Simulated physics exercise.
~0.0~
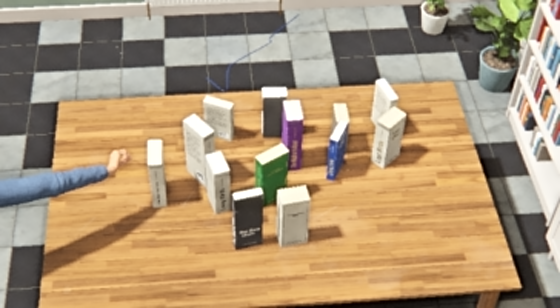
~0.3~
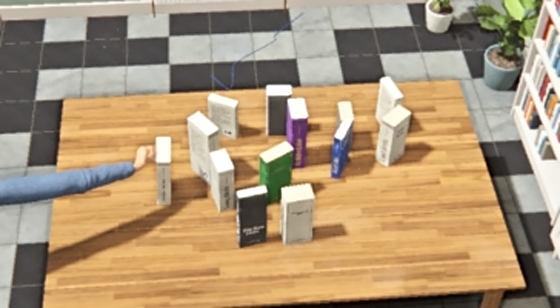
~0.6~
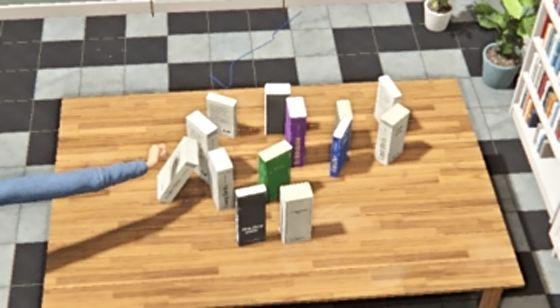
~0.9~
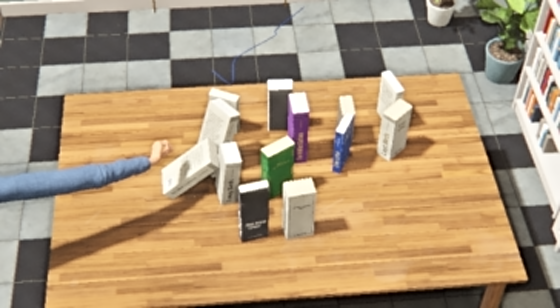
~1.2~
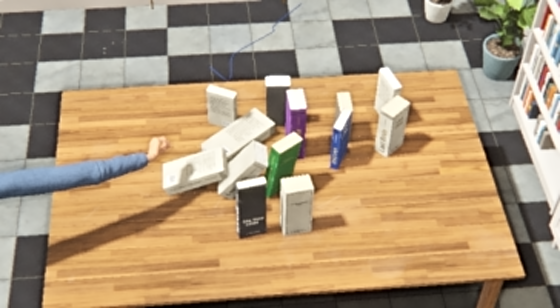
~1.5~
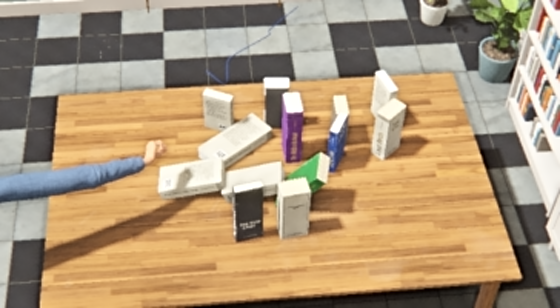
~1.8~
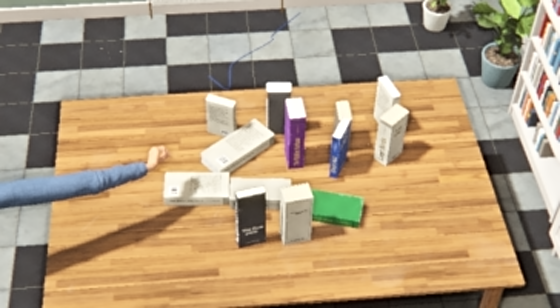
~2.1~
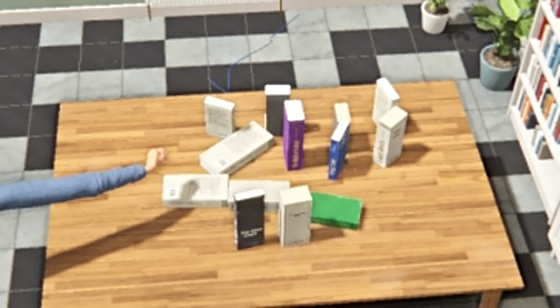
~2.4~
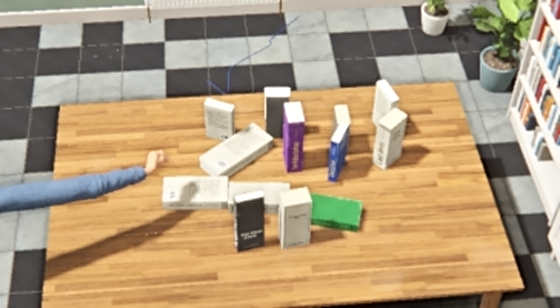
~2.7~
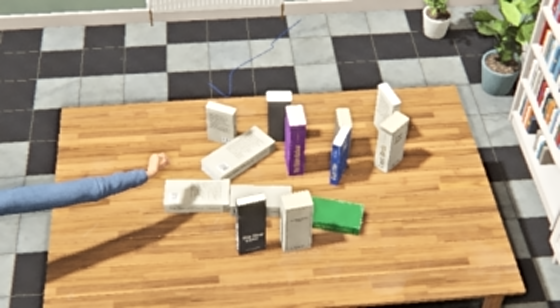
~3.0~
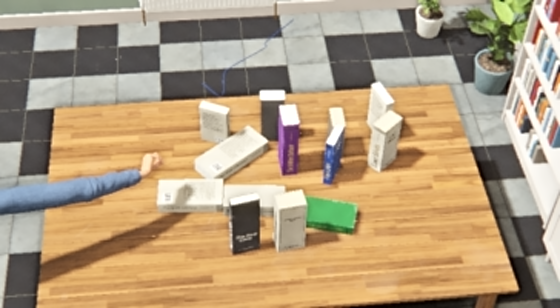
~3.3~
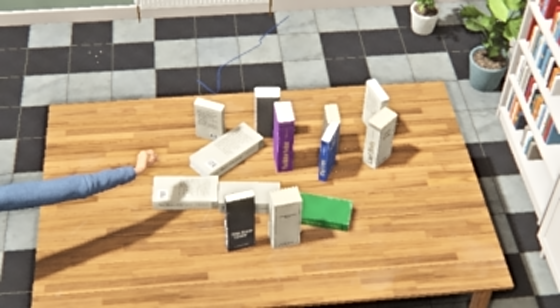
A hand tips a white book, toppling others including the green, while purple stays standing.
